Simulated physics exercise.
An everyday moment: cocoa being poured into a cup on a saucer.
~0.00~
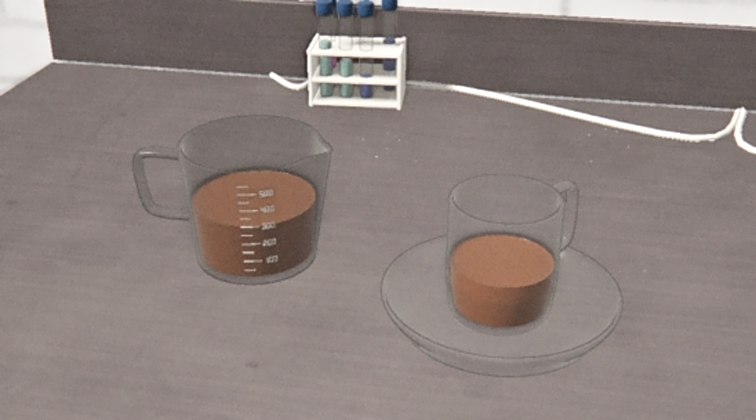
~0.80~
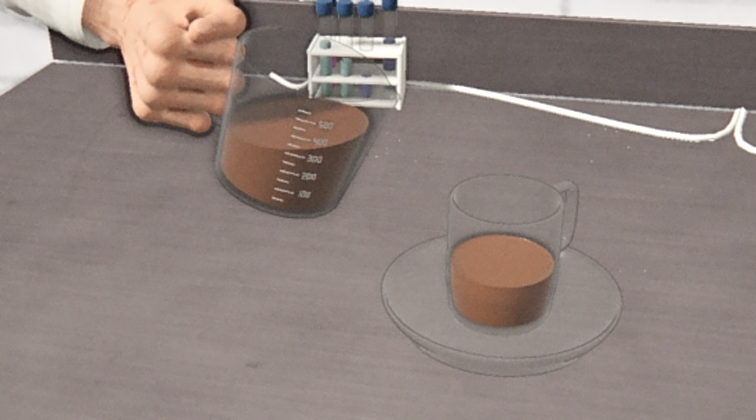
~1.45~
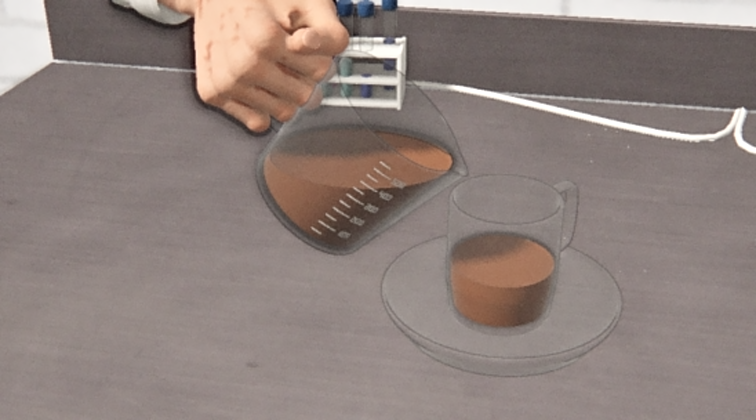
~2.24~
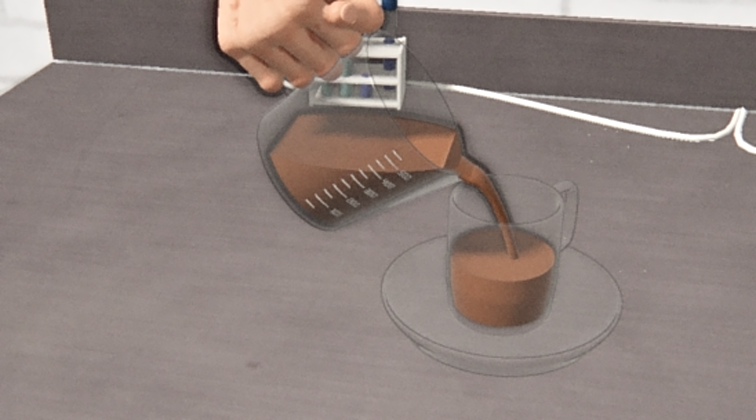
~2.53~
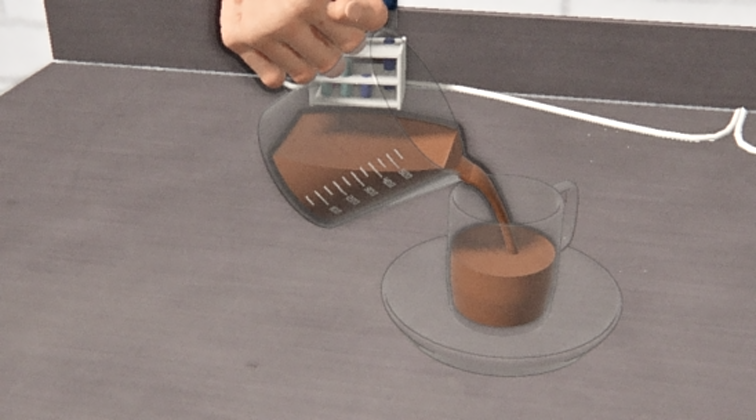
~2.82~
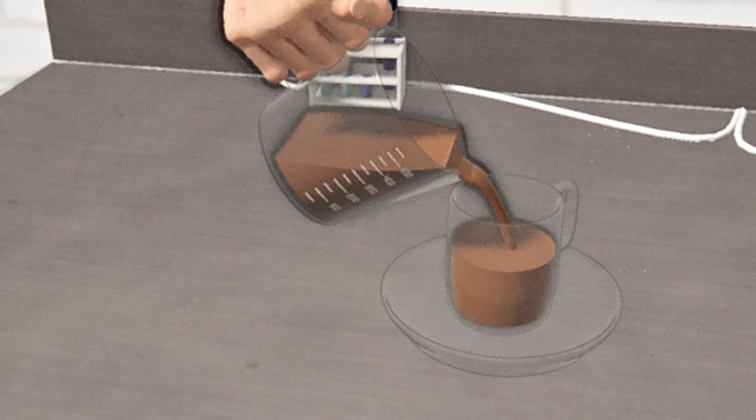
A hand lifting a clear measuring jug of brown cocoa, tilting it rightward and pouring a stream into a glass cup on a saucer.
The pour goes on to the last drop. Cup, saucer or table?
It runs over into the saucer only.
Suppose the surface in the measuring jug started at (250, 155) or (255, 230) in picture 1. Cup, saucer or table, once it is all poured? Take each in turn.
In that order: Past the saucer, stays in the cup.
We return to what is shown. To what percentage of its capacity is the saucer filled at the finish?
About 40 per cent.
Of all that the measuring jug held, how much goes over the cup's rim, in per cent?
Roughly 30 per cent.
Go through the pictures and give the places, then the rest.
The first frame shows both stand on the top; measuring jug (253, 195) about half full; cup (503, 250) about a third full; saucer (487, 365) dry.
The second frame shows the hand lifts the measuring jug; measuring jug about half full, surface at (296, 123); cup about a third full, surface at (502, 262).
In the third frame, the measuring jug is brought over; measuring jug (357, 155) tipped 40° with all of its load; cup (503, 250) about a third full.
In the fourth frame, a stream runs into the cup; measuring jug (362, 135) tipped 55° with nearly all of its load; cup about half full, surface at (503, 255).
In the fifth frame, a stream runs into the cup; measuring jug (364, 132) tipped 55° with nearly all of its load; cup (503, 250) about half full.
In the sixth frame, a stream runs into the cup; measuring jug (364, 129) tipped 55° with about three quarters of its load; cup about half full, surface at (503, 247); saucer (487, 365) dry.
After 5.1 s, the cup is nearly full; the saucer is dry.
After 6.8 s, the cup is full to the brim; the saucer is wet, with room to spare.
After 8.8 s, the cup is full to the brim; the saucer is wet, with room to spare.
